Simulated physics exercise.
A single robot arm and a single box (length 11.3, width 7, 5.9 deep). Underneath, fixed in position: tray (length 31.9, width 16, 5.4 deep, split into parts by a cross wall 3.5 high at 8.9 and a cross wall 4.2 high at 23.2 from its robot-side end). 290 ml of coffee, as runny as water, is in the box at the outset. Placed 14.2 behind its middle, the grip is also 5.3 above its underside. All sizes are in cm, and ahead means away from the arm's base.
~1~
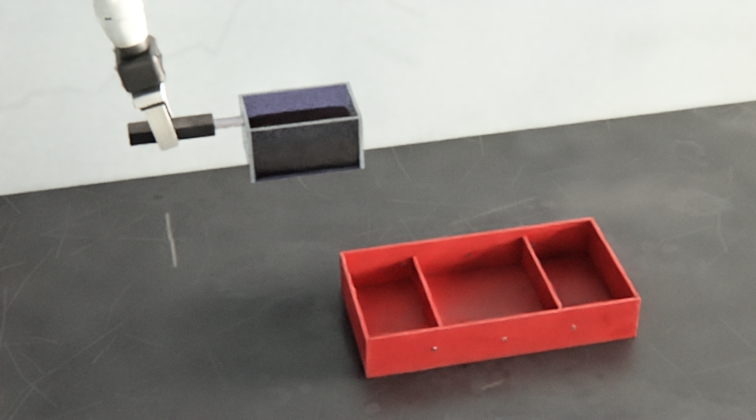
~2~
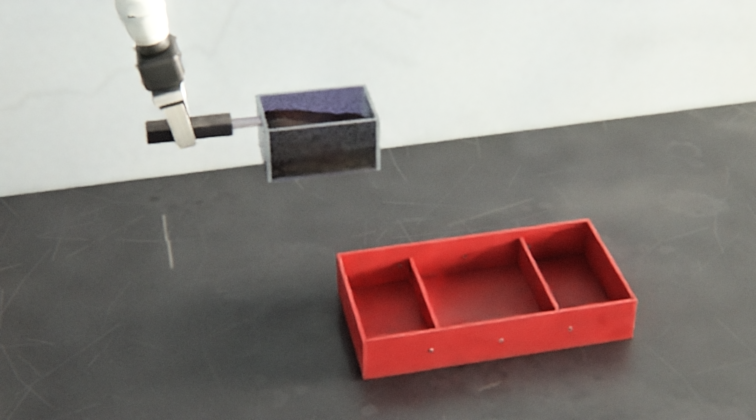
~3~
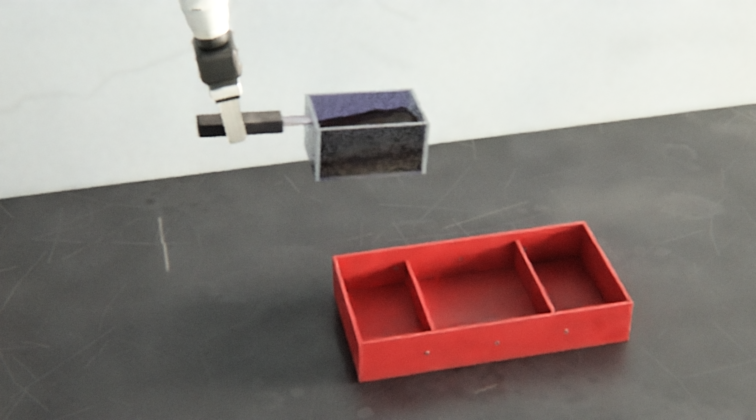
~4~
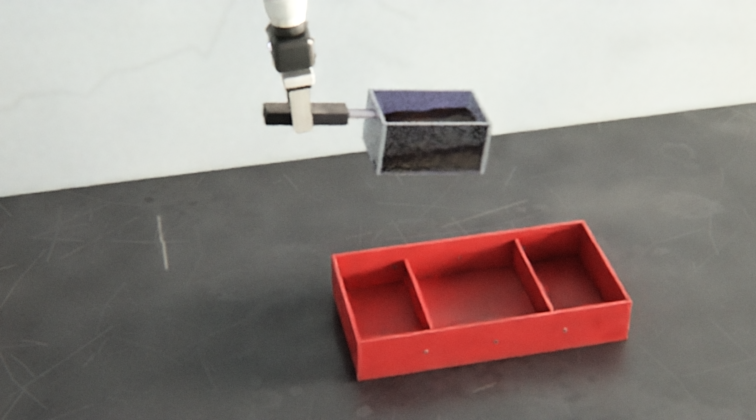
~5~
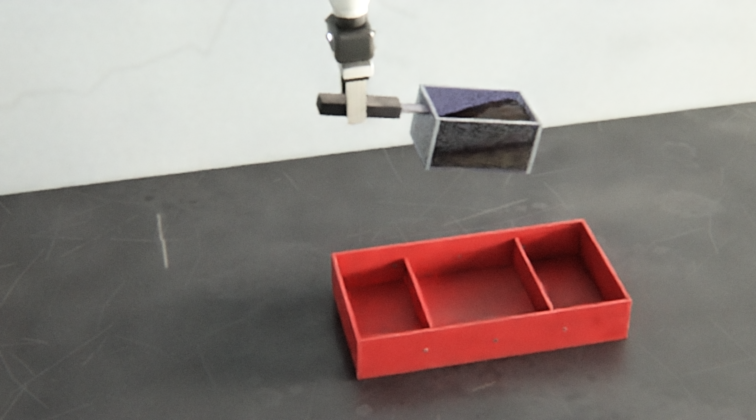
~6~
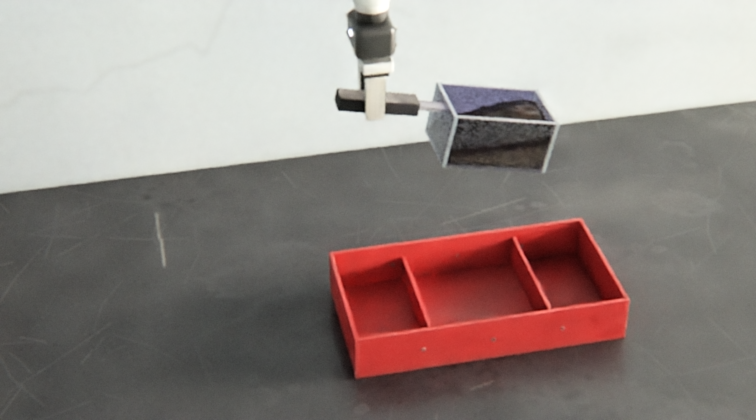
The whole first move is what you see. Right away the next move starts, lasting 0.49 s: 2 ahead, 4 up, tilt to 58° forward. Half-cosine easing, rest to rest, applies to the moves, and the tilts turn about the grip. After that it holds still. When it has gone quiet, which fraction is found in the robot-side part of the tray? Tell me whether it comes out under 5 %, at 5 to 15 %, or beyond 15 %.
It comes out under 5 %.
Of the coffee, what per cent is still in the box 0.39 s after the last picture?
I'd put it at around 80 %.
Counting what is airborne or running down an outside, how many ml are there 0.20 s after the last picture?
Roughly 0 ml at that moment.
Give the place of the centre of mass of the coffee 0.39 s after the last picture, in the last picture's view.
Roughly (479, 184).
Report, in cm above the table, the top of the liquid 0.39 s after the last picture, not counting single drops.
The top of the liquid sits at around 22 centimetres above the table.
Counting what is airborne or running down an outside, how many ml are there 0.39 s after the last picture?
Amount outside the vessels: Near 50 ml.
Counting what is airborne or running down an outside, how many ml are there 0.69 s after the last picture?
I'd put it near 30 ml.
Then, 0.20 s after the last picture, tilted 28° forward, liquid up to 26 above the table; 290 ml in the box.
Then, 0.39 s after the last picture, tilted 54° forward, liquid up to 23 above the table; 230 ml in the box, 5 ml in the middle part, 5 ml in the far-side part, 55 ml in the air or running down outside.
Then, 0.69 s after the last picture, tilted 58° forward, liquid up to 35 above the table; 140 ml in the box, 80 ml in the middle part, 40 ml in the far-side part, 30 ml in the air or running down outside.
Then, 1.49 s after the last picture, tilted 58° forward, liquid up to 25 above the table; 125 ml in the middle part, 95 ml in the box, 60 ml in the far-side part, 10 ml on the table or floor, 5 ml in the robot-side part.
Final state, 125 ml in the middle part, 95 ml in the box, 60 ml in the far-side part, 10 ml on the table or floor, 5 ml in the robot-side part. That is 1 % in the robot-side part of the tray.
